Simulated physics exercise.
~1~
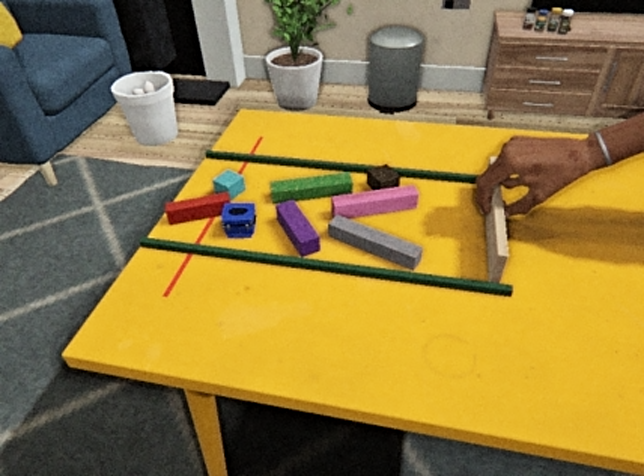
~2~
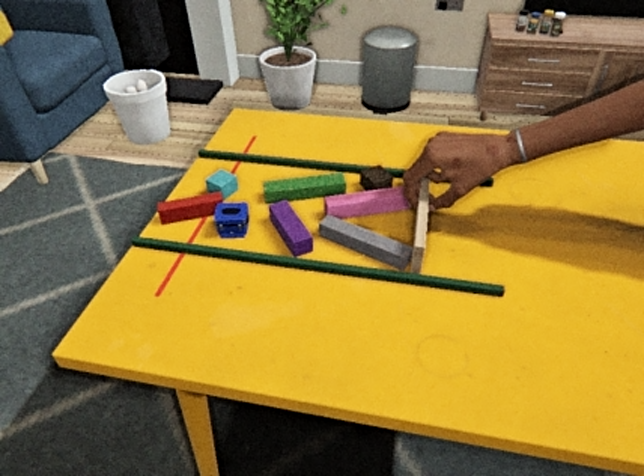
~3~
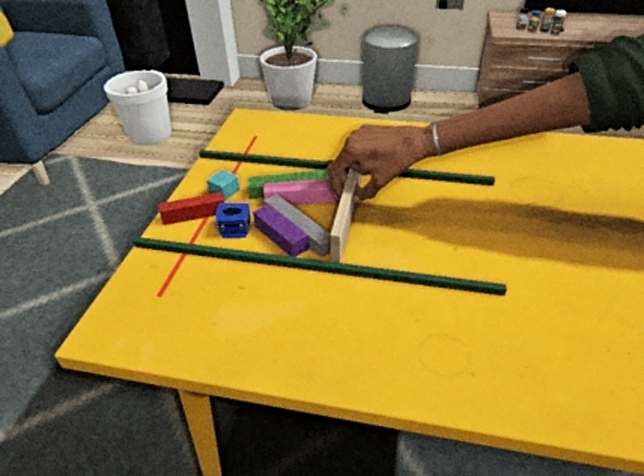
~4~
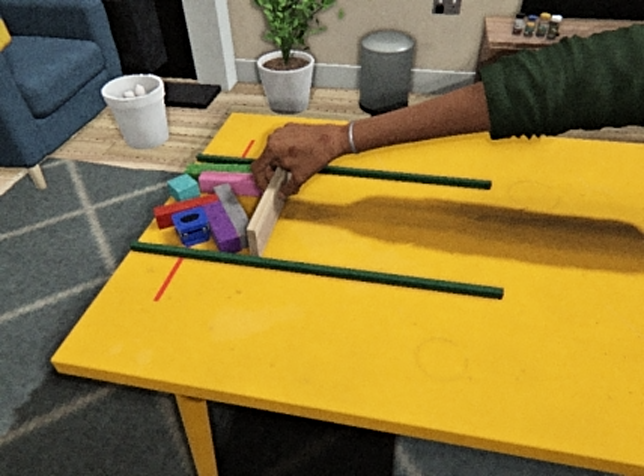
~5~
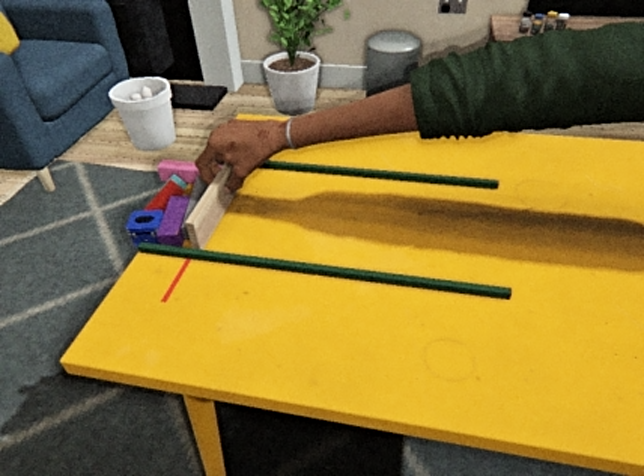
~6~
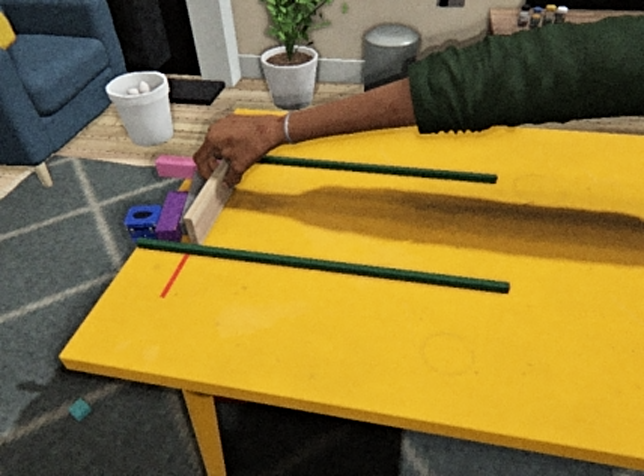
On a yellow table in a living room, a hand pushes a board left between green rails, sweeping coloured blocks over the edge, some falling.
